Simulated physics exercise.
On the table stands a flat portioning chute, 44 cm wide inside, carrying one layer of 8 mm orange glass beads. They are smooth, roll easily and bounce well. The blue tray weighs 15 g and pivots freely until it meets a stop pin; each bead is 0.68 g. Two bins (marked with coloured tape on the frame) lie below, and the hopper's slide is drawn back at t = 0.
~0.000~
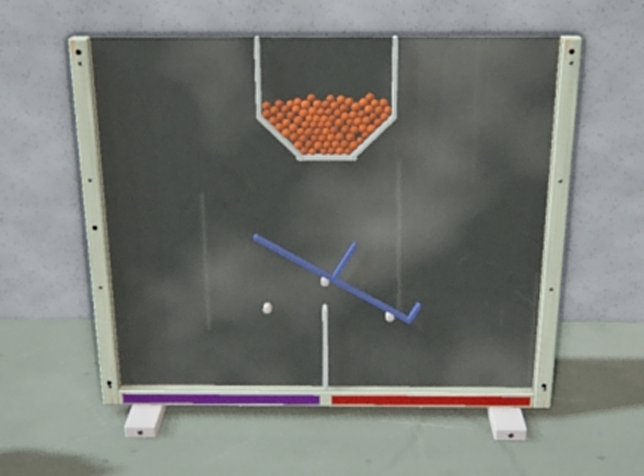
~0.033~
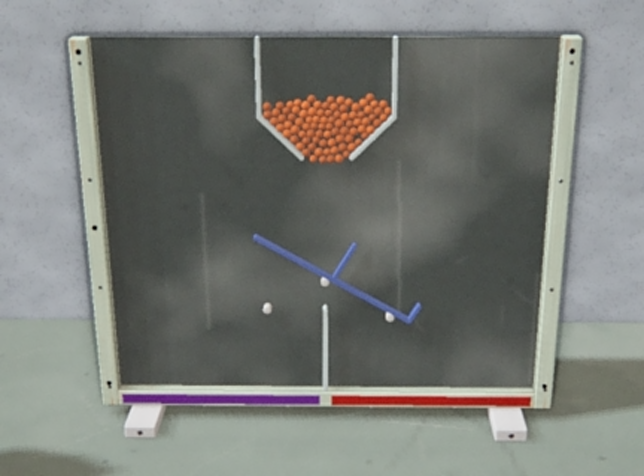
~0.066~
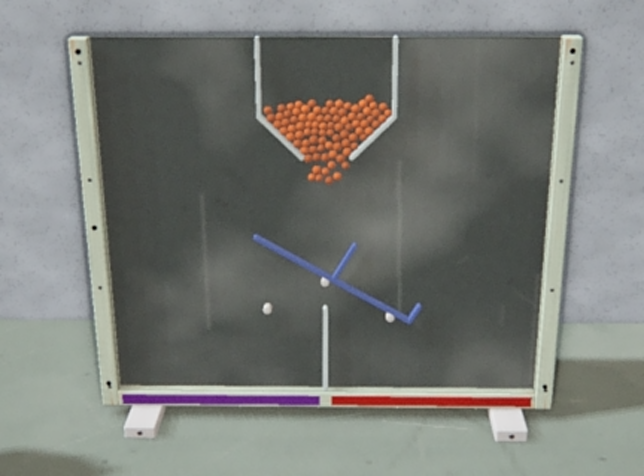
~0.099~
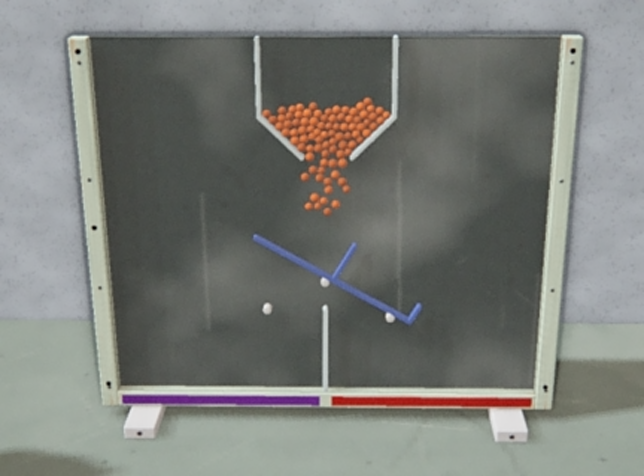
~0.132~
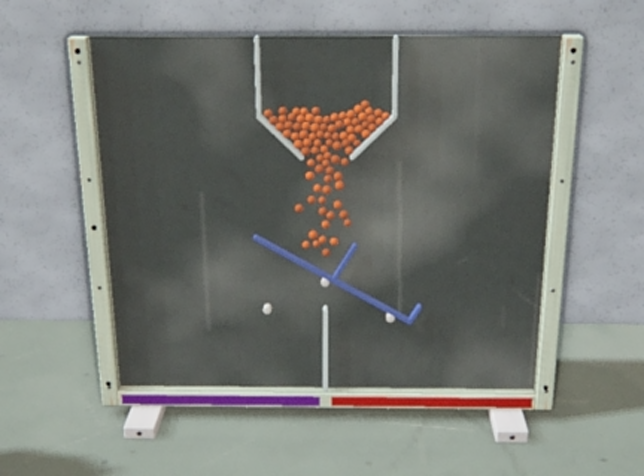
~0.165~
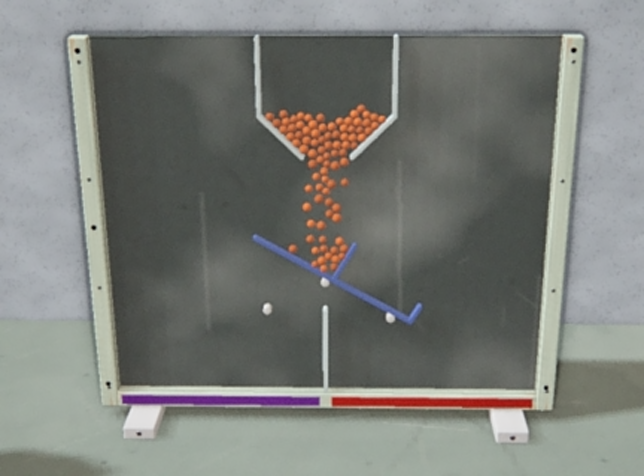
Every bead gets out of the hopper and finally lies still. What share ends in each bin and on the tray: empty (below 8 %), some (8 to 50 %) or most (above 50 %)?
Purple bin some. Red bin some. Tray most.
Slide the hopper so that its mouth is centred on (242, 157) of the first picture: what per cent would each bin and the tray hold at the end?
Purple bin: 100; red bin: 0; tray: 0.
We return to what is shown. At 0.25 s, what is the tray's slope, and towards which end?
Some 30° with the right end low.
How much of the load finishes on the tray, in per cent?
Roughly 70 per cent.
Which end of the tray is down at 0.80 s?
The right end.
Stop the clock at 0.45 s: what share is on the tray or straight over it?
Roughly 90 per cent.
After 0.25 s 70 % have left the hopper; tray right end down 30°; on or over it 65 %, past it to the left 0 %, to the right 0 %.
After 0.80 s 100 % have left the hopper; tray right end down 30°; on or over it 75 %, past it to the left 15 %, to the right 10 %.
All still by 2.3 s, purple bin 15 %, red bin 15 %, tray 70 %; tray right end down 30°.
